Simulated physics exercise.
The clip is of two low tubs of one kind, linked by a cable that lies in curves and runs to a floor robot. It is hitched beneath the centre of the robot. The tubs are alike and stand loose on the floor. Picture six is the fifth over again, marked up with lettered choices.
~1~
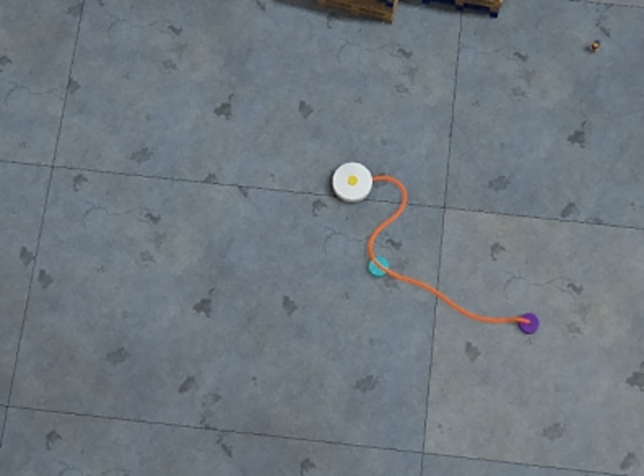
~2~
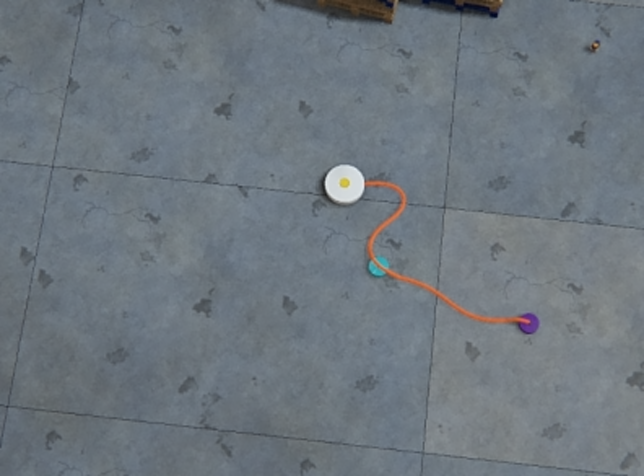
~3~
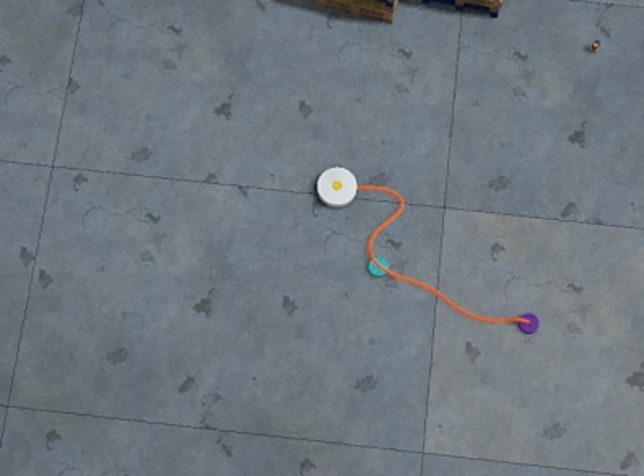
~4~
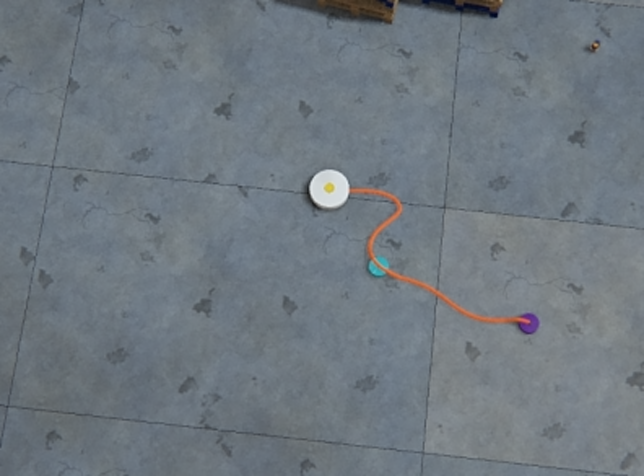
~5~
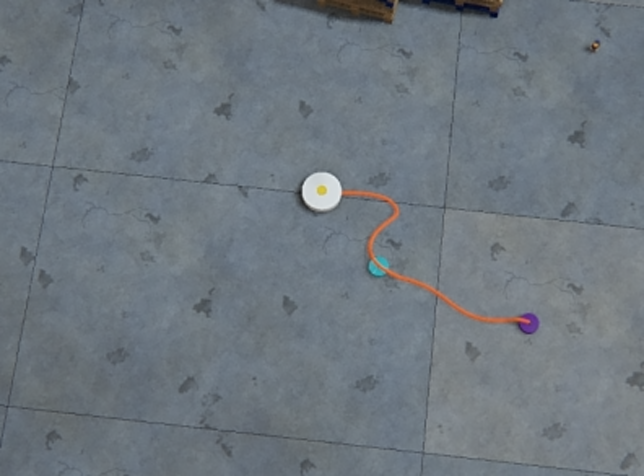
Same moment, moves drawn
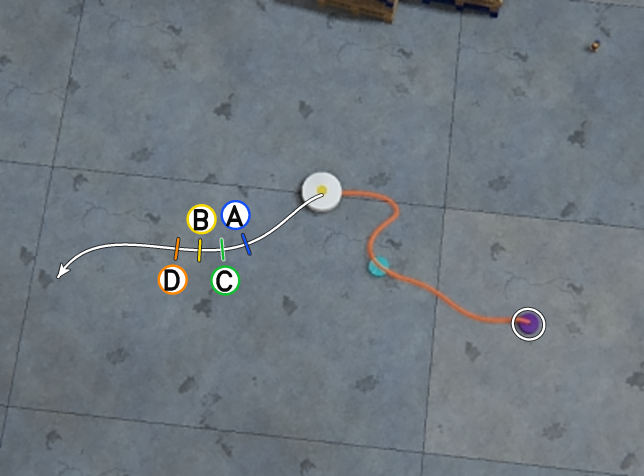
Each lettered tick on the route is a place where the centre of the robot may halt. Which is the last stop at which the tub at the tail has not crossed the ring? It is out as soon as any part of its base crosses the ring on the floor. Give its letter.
Stop at C.
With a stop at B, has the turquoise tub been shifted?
Yes.
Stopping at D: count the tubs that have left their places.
By then, two.
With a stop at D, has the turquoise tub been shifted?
Yes.
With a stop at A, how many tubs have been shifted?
By then, none.
On the copy, A at (246, 244); B at (200, 250); C at (222, 249); D at (177, 249); the ring at (529, 324); the route from (322, 195) via (190, 250) to (58, 277).
On C. First, robot (289, 215); purple tub (529, 323); turquoise tub (379, 267).
Then, robot (256, 238); purple tub (529, 323); turquoise tub (379, 267).
Finally, robot (222, 247); purple tub (529, 323); turquoise tub (377, 266); the ringed tub at the far end is still in its ring.
By contrast, A is safe but short; B drags the last tub to (511, 317); D drags the last tub to (489, 311).
